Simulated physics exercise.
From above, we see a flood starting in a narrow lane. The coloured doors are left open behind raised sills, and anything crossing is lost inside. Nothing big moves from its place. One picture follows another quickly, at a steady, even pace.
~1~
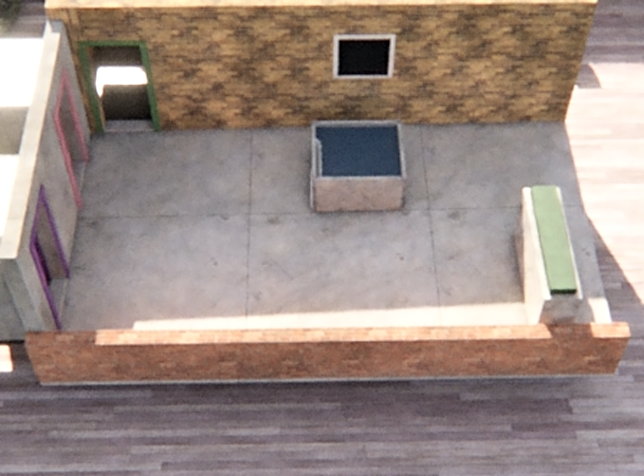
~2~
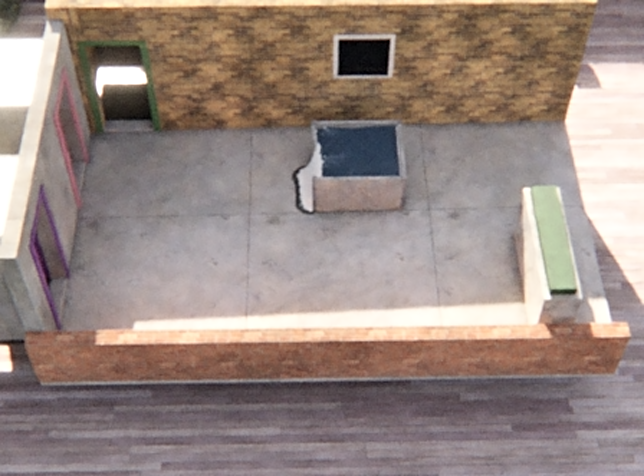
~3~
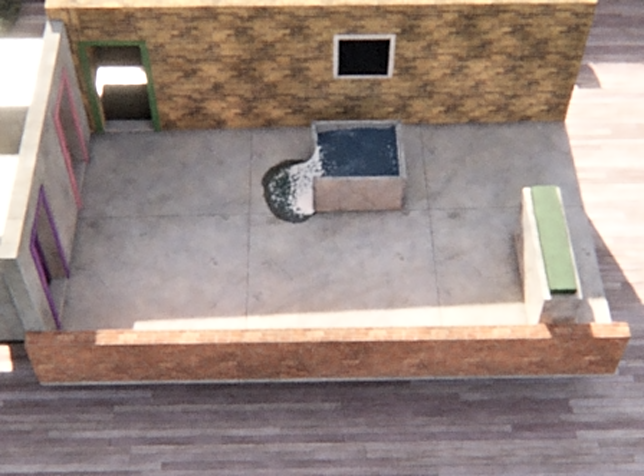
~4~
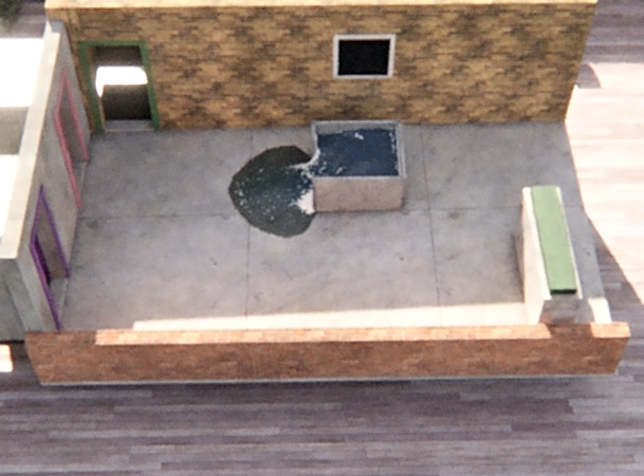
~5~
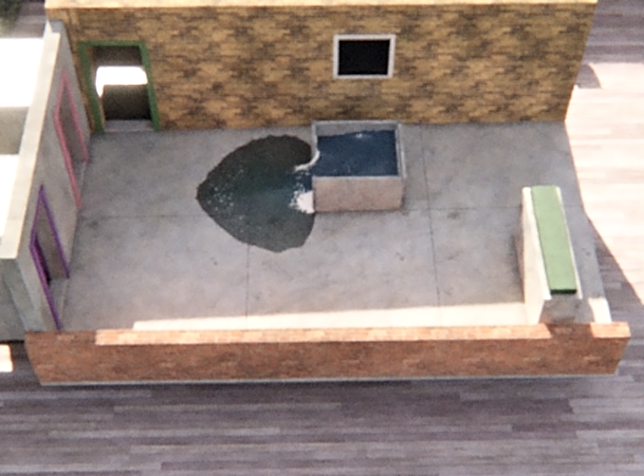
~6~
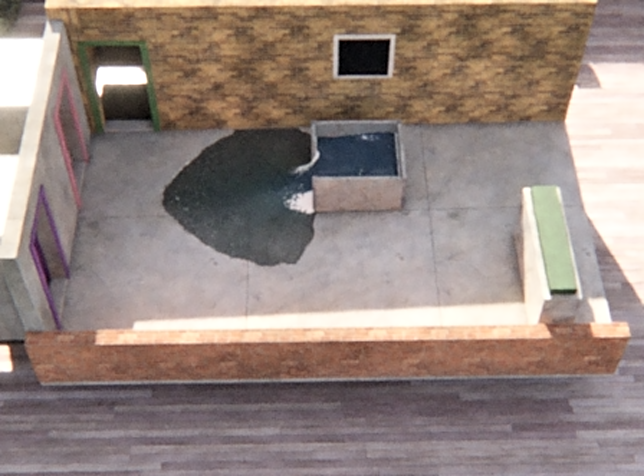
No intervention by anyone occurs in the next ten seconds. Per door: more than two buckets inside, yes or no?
Per door - pink door: Yes, green door: Yes, purple door: Yes.
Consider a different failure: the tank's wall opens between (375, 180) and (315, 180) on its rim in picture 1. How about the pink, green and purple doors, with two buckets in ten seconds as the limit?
At the doors, pink never reaches it, green crosses the line and purple crosses the line.
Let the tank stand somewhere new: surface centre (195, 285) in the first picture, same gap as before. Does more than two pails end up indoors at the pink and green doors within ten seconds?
Lab note - pink door door never reaches it; green door door crosses the line.
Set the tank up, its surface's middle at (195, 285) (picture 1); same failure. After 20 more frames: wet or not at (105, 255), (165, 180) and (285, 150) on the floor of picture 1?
First one gets inundated, next one gets inundated, last one stays unwetted.
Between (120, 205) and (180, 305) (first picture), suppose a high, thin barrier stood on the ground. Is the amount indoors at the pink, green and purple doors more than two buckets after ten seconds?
Result - pink door overshoots, green door overshoots, purple door doesn't reach it.
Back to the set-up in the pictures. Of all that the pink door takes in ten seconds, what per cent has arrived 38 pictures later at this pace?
It comes to around 100 percent of the ten-second total.
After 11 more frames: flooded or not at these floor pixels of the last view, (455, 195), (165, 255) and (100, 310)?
Result, in order: Unflooded / waterlogged / waterlogged.
A moment on, water covers 35 % of the floor; the pink door under two buckets in, the green door wet at the sill, nothing in, the purple door not reached.
Next, water covers 40 % of the floor; the pink door over two buckets in, the green door under two buckets in, the purple door under two buckets in.
Then, water covers 40 % of the floor; the pink door far over two buckets in, the green door over two buckets in, the purple door over two buckets in.
Later, water covers 40 % of the floor; the pink door far over two buckets in, the green door over two buckets in, the purple door over two buckets in.
In the end, water covers 55 % of the floor; the pink door far over two buckets in, the green door far over two buckets in, the purple door over two buckets in.
